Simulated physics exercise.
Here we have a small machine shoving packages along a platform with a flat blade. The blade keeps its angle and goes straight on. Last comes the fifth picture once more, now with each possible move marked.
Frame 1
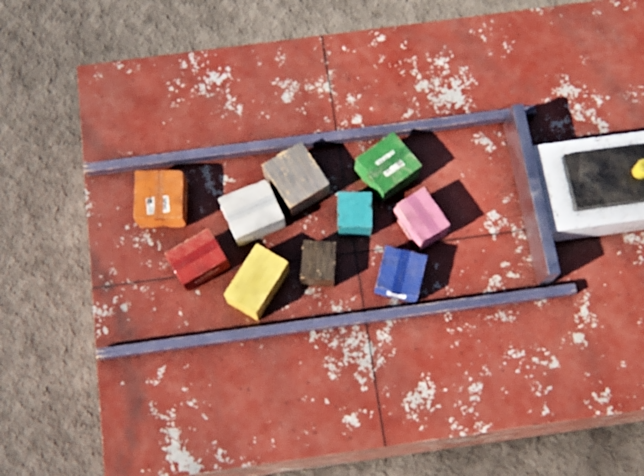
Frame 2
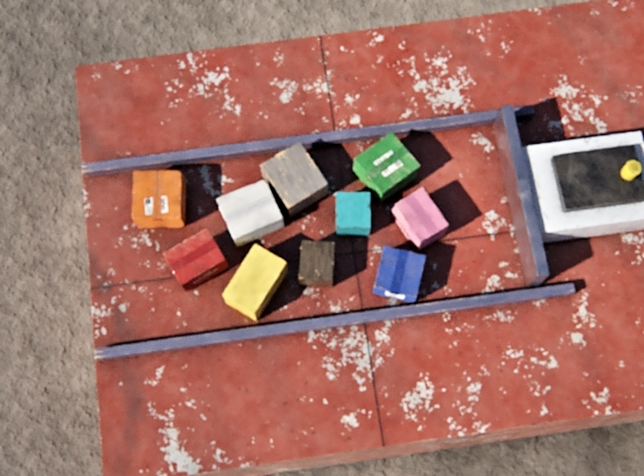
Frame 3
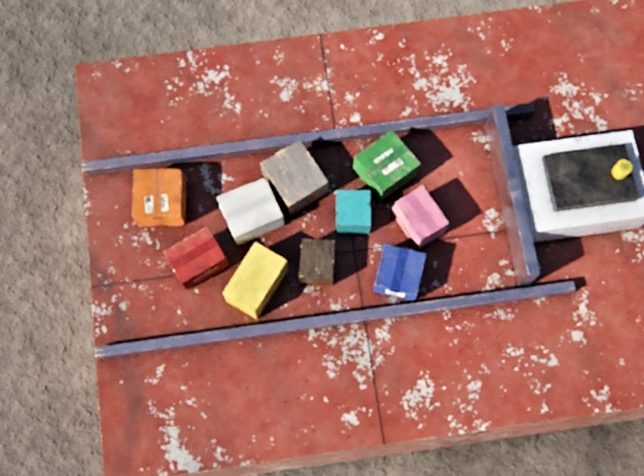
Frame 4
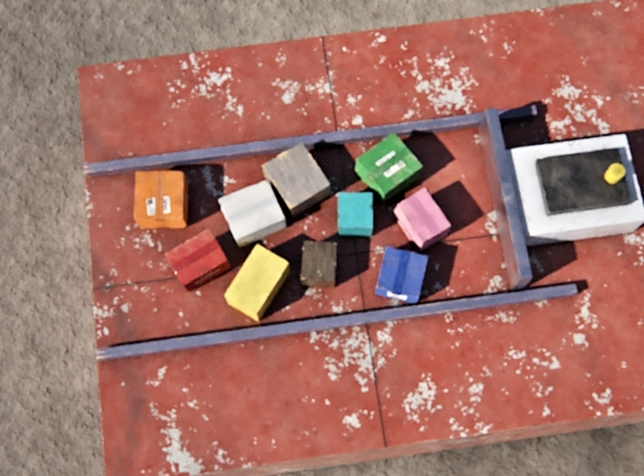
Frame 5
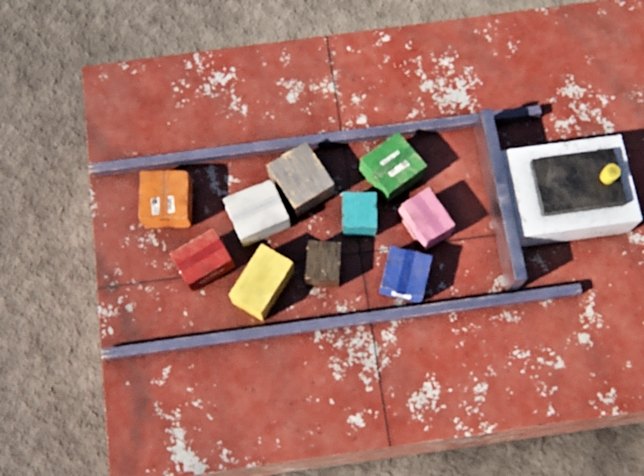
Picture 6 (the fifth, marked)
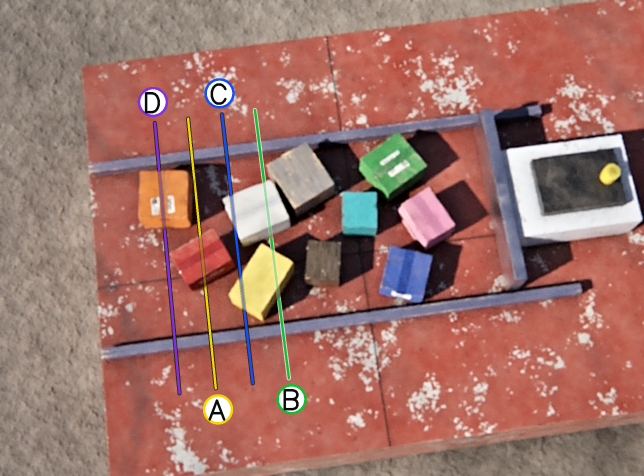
White machine with a flat blade creeping left along a red platform toward a loose cluster of colourful boxes lying still.
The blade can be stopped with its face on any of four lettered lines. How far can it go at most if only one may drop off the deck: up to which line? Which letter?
The farthest such stop is C.
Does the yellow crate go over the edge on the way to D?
Yes.
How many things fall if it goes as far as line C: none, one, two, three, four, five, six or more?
By then, none.
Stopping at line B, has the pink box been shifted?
By then, yes.
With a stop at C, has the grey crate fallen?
By then, no.
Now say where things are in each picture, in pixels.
Blue parcel (401, 274); grey crate (296, 180); yellow crate (258, 282), in the first picture.
Robot (593, 179); green box (386, 168), in the second picture.
Robot (584, 178); pink box (420, 218), in the third picture.
Robot (576, 182); white box (253, 214), in the fourth picture.
Robot (572, 183); orange parcel (166, 199); blue parcel (405, 275); grey crate (301, 180), in the fifth picture.
On the marked copy, A at (201, 248); B at (271, 238); C at (237, 243); D at (167, 252).
Taking C. A third of the way, robot (476, 195); blue parcel (389, 279); green box (361, 165).
Two thirds of the way, robot (381, 208); orange parcel (153, 201); red box (172, 278).
When it is over, robot (307, 218); red box (103, 300); orange parcel (100, 202); none fallen.
As for the rest, A drops three; B is within the limit but short; D drops five.
